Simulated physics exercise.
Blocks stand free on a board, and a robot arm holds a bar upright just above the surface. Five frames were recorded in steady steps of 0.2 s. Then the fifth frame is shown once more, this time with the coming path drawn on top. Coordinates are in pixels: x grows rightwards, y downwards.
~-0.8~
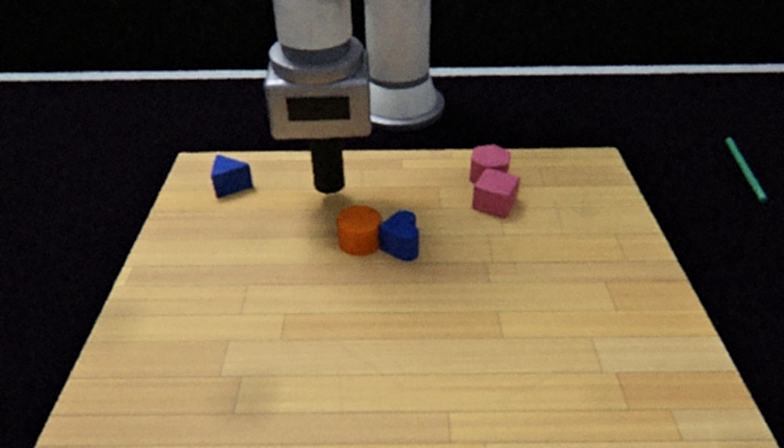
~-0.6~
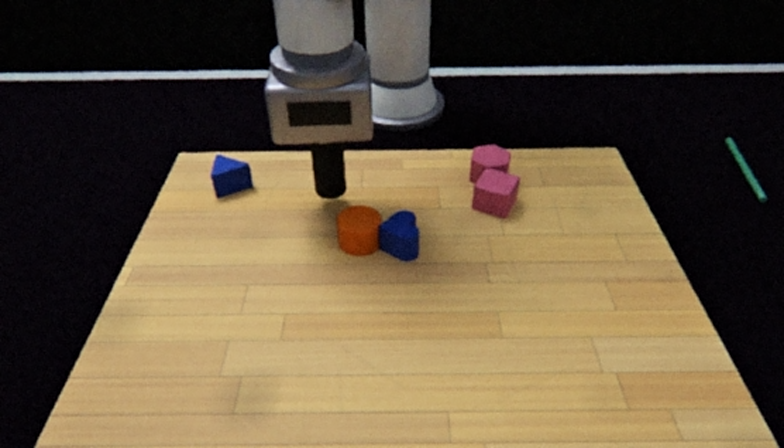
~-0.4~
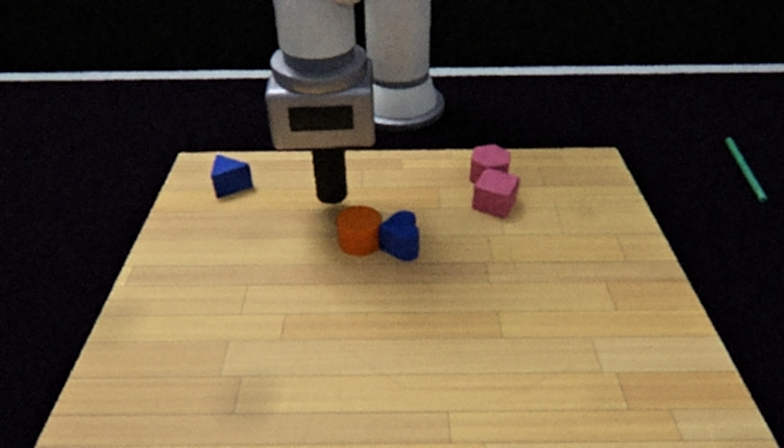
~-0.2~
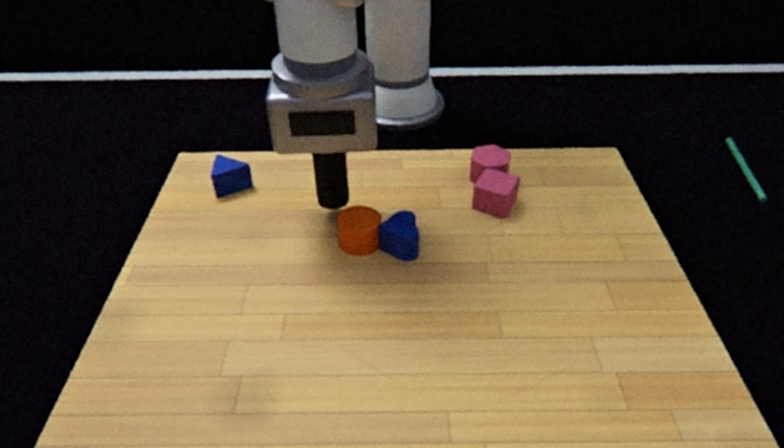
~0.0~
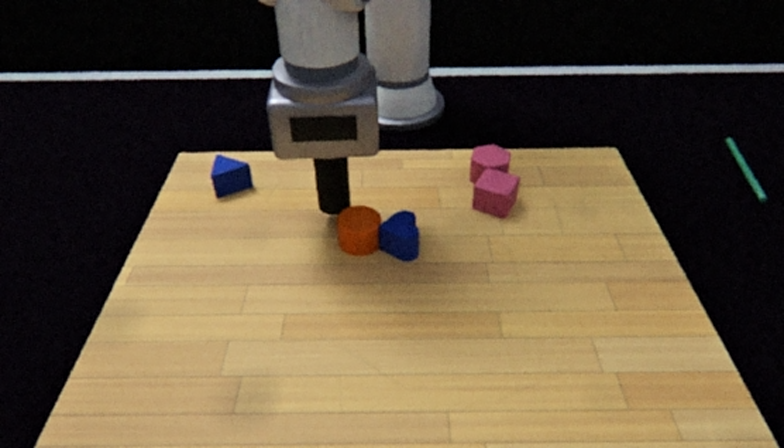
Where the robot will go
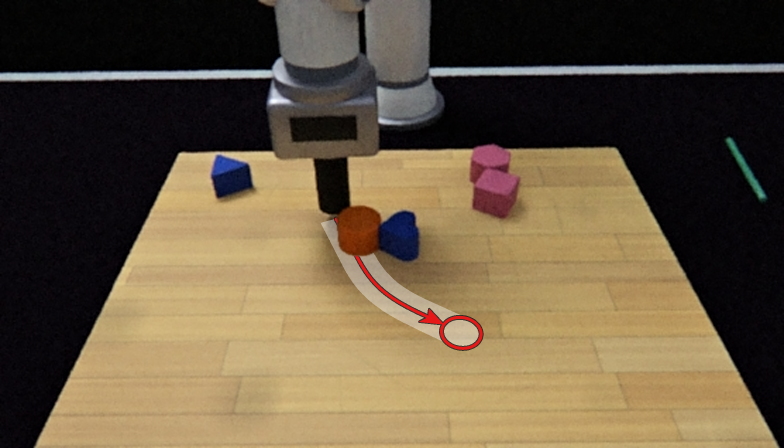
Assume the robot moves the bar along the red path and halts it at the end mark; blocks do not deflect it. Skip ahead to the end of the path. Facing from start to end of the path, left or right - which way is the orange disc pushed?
Goes left.
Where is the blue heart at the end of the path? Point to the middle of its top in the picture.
Just about (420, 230).
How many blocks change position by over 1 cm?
I count two.
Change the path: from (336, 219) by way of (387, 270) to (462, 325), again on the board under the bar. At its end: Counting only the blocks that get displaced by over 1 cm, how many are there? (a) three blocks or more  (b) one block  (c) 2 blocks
c: 2 blocks.
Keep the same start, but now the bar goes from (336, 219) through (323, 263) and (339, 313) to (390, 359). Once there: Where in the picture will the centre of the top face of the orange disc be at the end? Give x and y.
So, by the moment the path ends, you'll find the top centre of the orange disc at (362, 234).
The line goes from (336, 219) over (358, 259) and (396, 300) to (461, 332).
What follows on the original path. One third of the way, bar at (358, 246); orange disc at (392, 251); blue heart at (419, 230), turned 75° anticlockwise.
Two thirds of the way, bar at (397, 287); orange disc at (441, 274); blue heart at (420, 230), turned 75° anticlockwise.
At the end, bar at (463, 318); orange disc at (481, 278); blue heart at (420, 230), turned 75° anticlockwise.
